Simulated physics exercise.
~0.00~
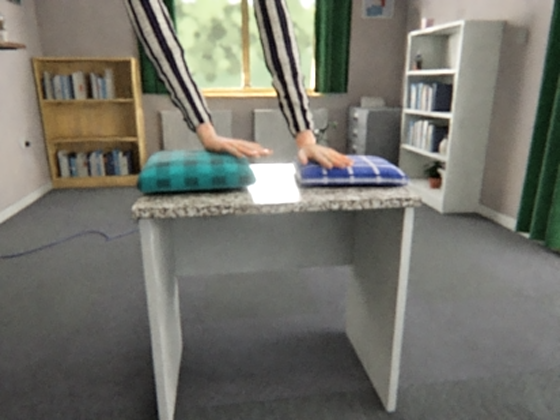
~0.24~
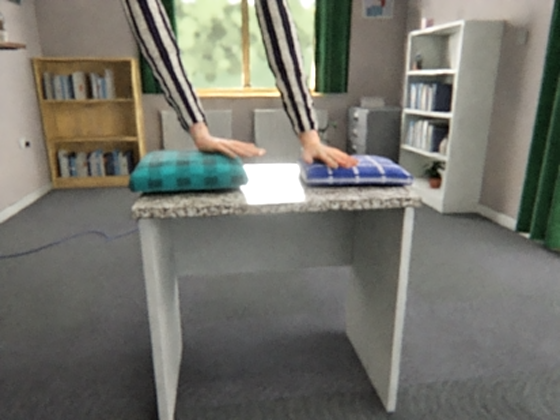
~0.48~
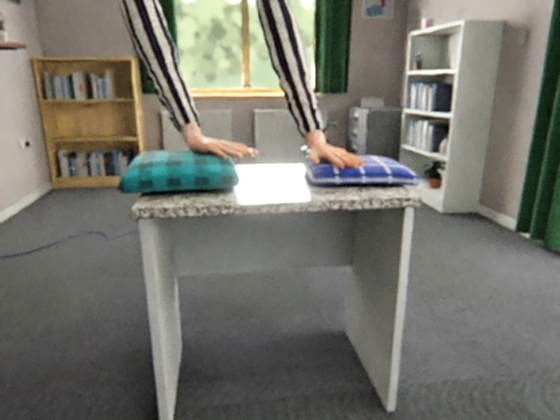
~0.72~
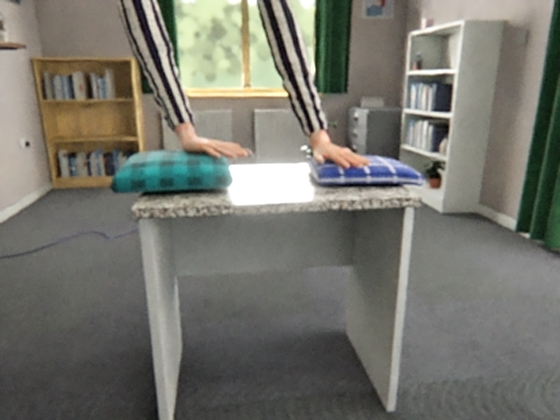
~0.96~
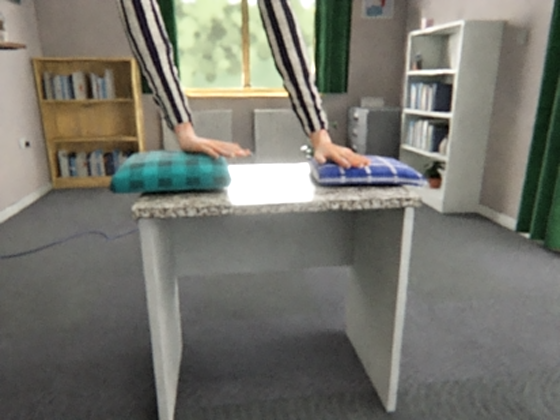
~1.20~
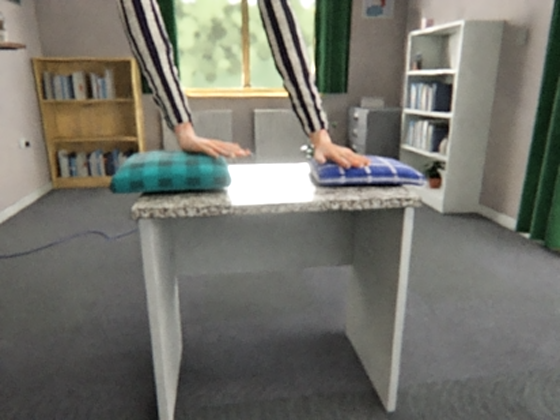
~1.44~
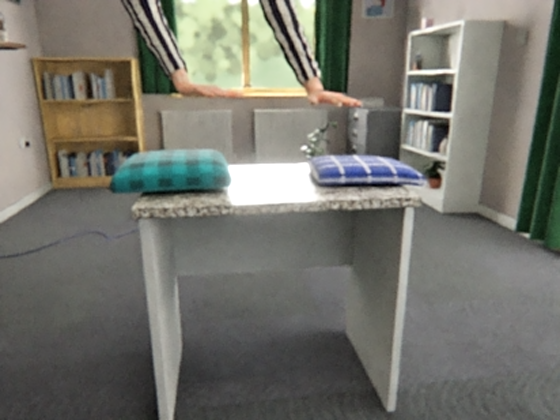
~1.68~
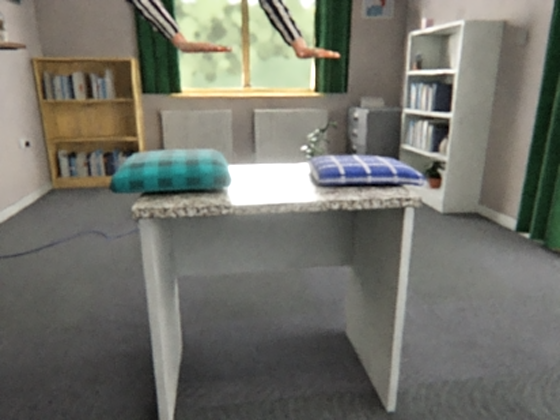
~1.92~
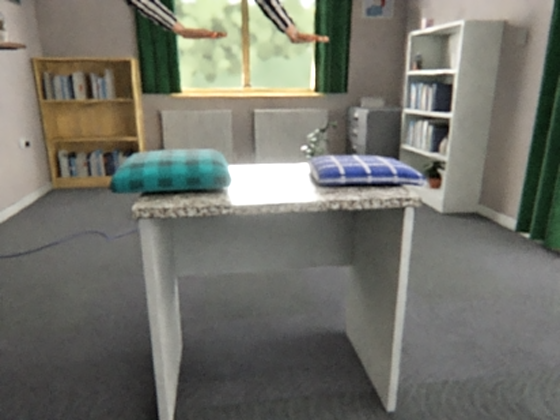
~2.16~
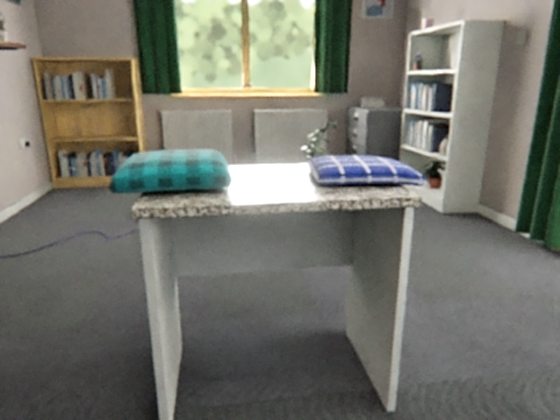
To begin with, a turquoise checked cushion and a blue checked seat pad lie close together on a small speckled-top table, with a hand in striped sleeves pressing on each. The hands ease the two apart, the cushion sliding left and the seat pad shifting a little to the right, widening the bright gap between them. The pushing stops, and the hands rest there briefly. Then they lift away, rise toward the window and leave the view. Both soft things stay on the table, lying still near its opposite ends.
